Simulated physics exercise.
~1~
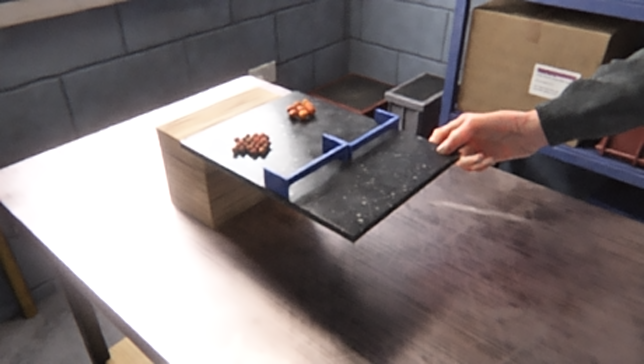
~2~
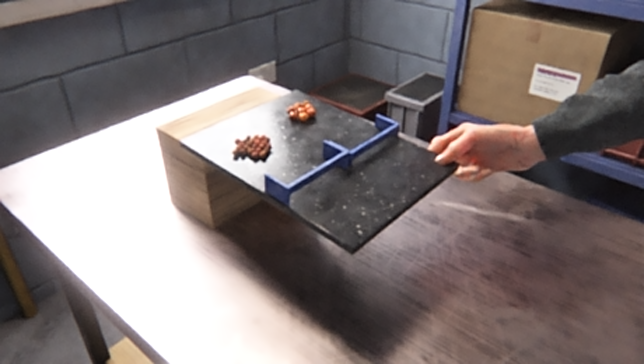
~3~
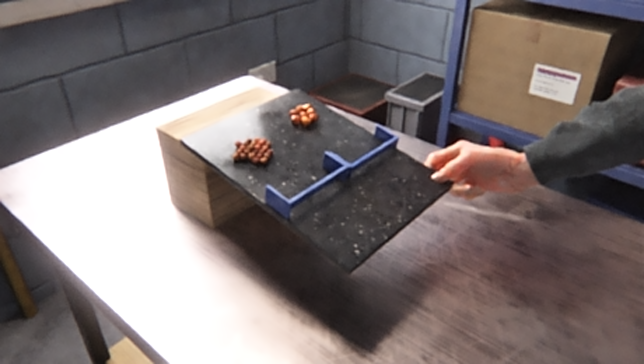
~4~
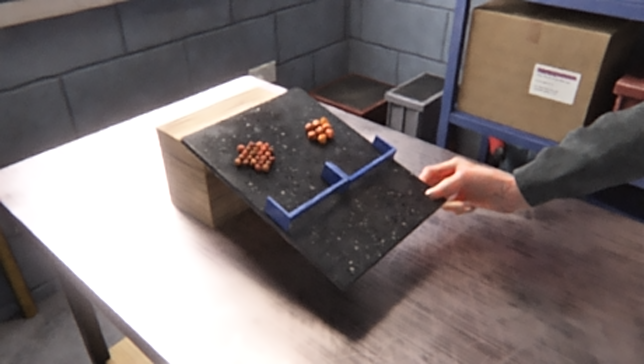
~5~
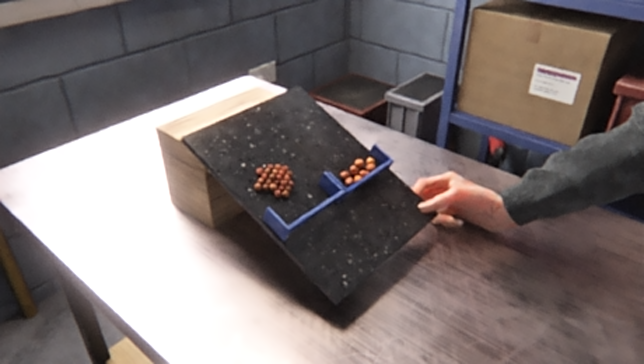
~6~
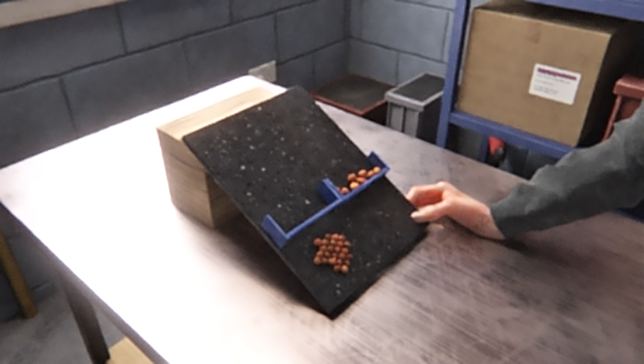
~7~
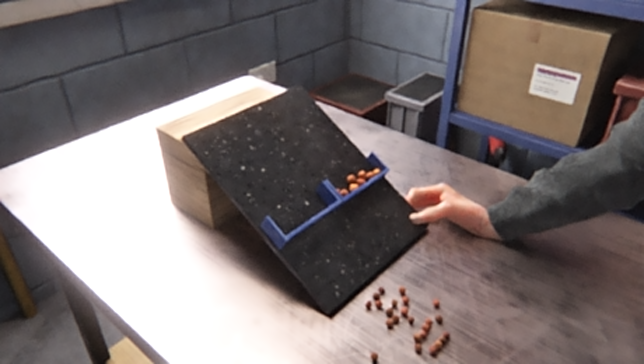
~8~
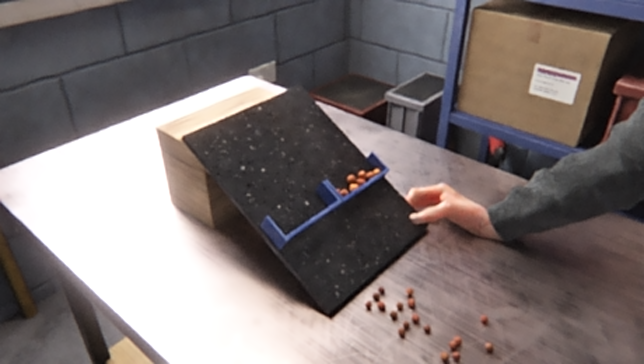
On a table in a grey-walled room, a hand lowered one end of a speckled black board propped on a wooden block, and two clusters of reddish-brown balls rolled down; the nearer passed under its blue bar onto the table, the farther stayed behind its bar.
